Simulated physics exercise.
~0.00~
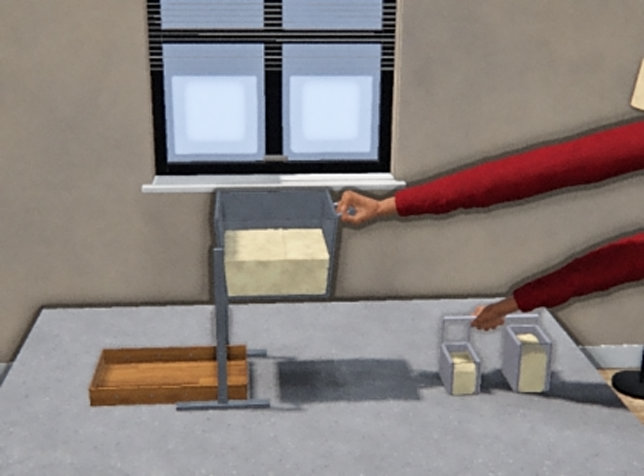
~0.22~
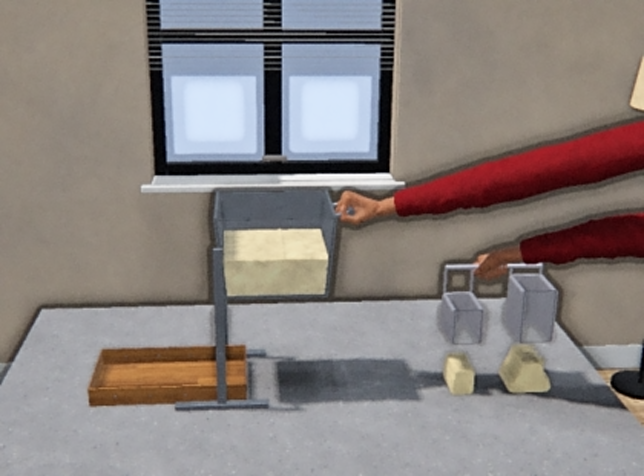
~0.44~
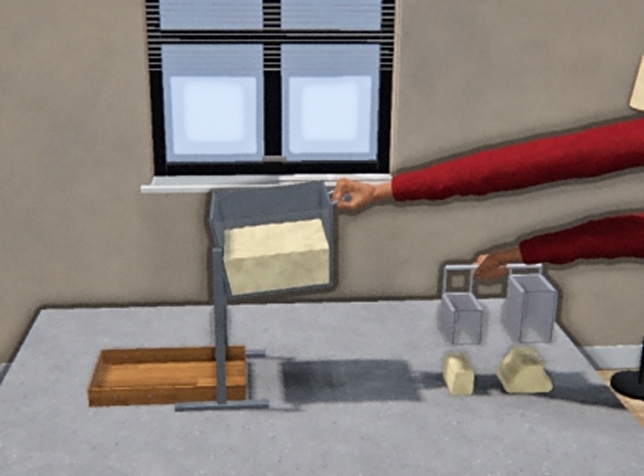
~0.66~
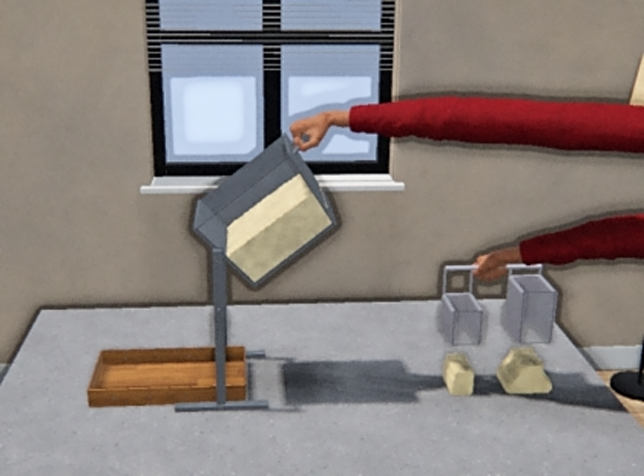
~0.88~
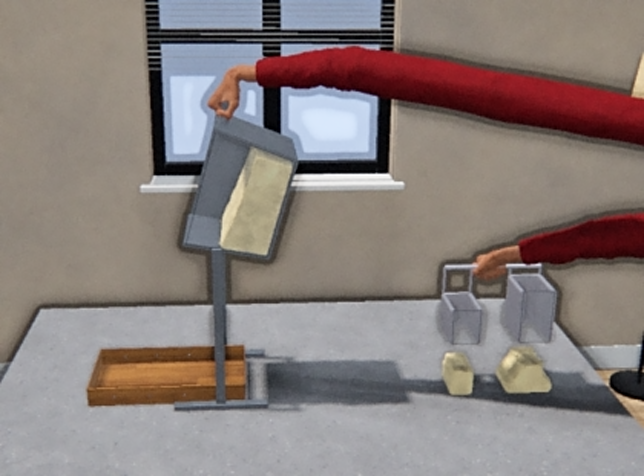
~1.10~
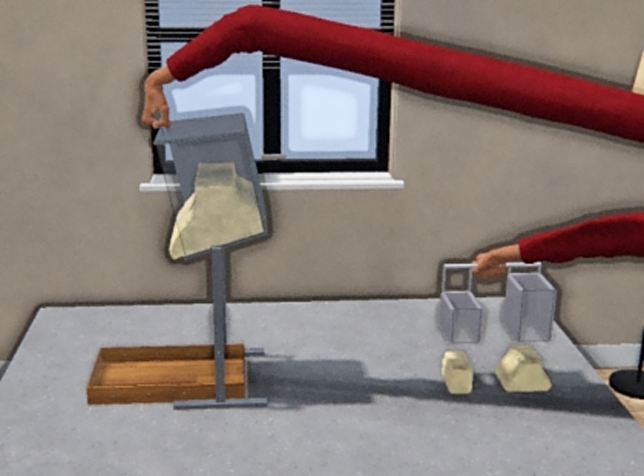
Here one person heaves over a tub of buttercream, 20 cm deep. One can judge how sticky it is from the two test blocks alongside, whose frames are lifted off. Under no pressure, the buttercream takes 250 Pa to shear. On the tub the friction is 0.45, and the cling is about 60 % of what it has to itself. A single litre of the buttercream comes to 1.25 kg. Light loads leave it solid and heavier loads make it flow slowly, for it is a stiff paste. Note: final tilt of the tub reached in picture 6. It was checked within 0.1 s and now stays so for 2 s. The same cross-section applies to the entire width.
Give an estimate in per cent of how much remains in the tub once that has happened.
0 %.
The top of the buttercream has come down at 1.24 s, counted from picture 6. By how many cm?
About 8 cm.
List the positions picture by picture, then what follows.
The first frame shows handle-side rim at (334, 217), tilt 0 degrees; top of the buttercream at (225, 259); blocks stand 7.7 cm, 12 cm (left to right).
The second frame shows handle-side rim at (333, 218), tilt 0 degrees; top of the buttercream at (224, 260); blocks stand 7.4 cm, 9.0 cm (left to right).
The third frame shows handle-side rim at (329, 206), tilt 6 degrees; top of the buttercream at (323, 248); blocks stand 7.4 cm, 8.5 cm (left to right).
The fourth frame shows handle-side rim at (288, 156), tilt 38 degrees; top of the buttercream at (308, 195); blocks stand 7.4 cm, 8.5 cm (left to right).
The fifth frame shows handle-side rim at (214, 132), tilt 74 degrees; top of the buttercream at (261, 157); blocks stand 7.4 cm, 8.5 cm (left to right).
The sixth frame shows handle-side rim at (156, 145), tilt 102 degrees; top of the buttercream at (229, 186); blocks stand 7.4 cm, 8.5 cm (left to right).
After 1.24 s, the tub is at 102 degrees and holds 51 %.
After 1.41 s, the tub is at 102 degrees and holds 29 %.
After 1.58 s, the tub is at 102 degrees and holds 16 %.
After 1.75 s, the tub is at 102 degrees and holds 0 %.
After 3.10 s, at the end, the tub is at 102 degrees and holds 0 %.
